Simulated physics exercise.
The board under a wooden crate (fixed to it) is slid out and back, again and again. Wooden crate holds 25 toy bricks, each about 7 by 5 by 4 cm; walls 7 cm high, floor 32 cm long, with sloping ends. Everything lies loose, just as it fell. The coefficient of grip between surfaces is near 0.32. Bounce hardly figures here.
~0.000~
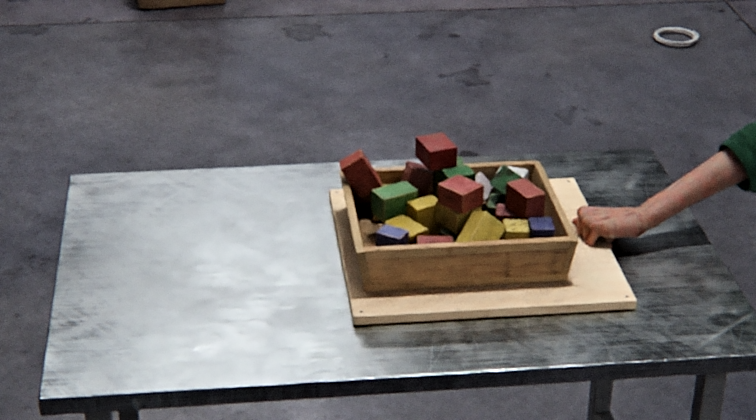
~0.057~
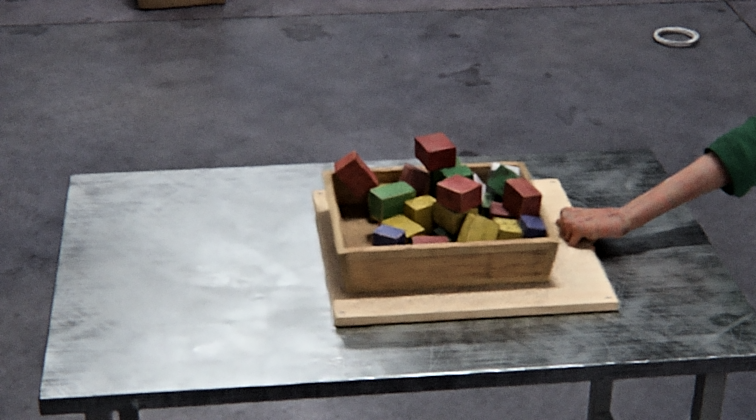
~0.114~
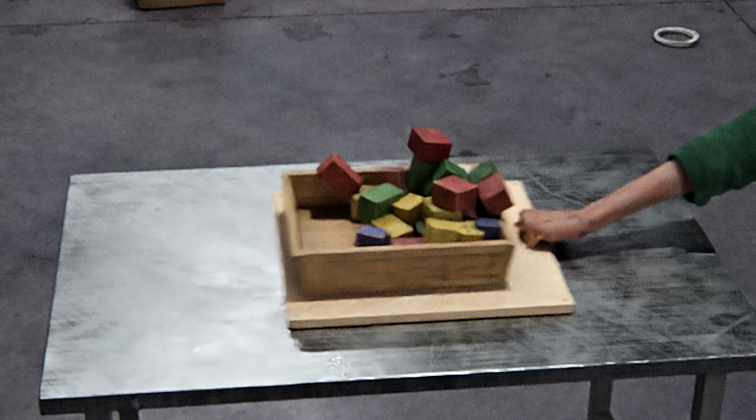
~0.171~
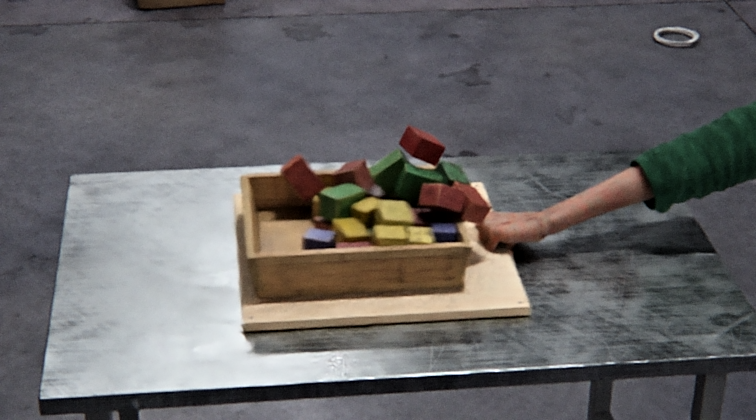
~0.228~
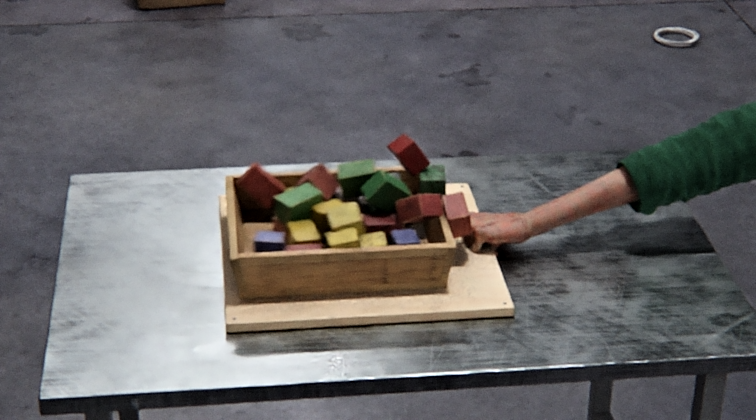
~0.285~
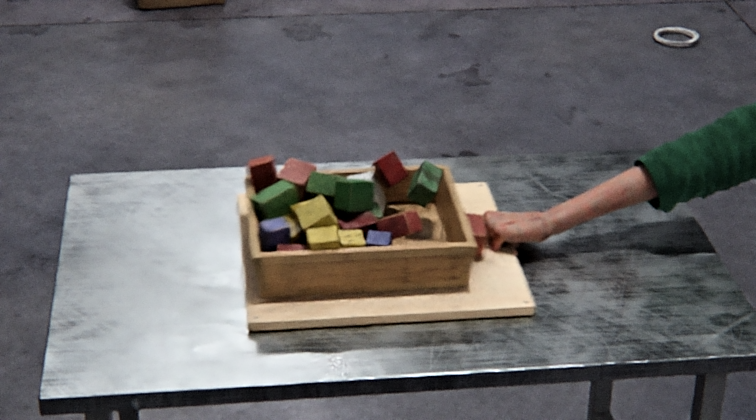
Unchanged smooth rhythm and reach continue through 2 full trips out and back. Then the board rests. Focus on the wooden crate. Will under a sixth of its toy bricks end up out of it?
No: My guess is the escaped part passes a sixth.
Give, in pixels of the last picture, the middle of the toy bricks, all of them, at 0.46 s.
At about (460, 215) in pixels.
After 0.46 s, wooden crate 24 in, 1 out.
After 0.69 s, wooden crate 20 in, 5 out.
After 1.00 s, wooden crate 17 in, 8 out.
When it is over (at 1.40 s), wooden crate 17 in, 8 out. Asked share, 8 of 25, 32 per cent.
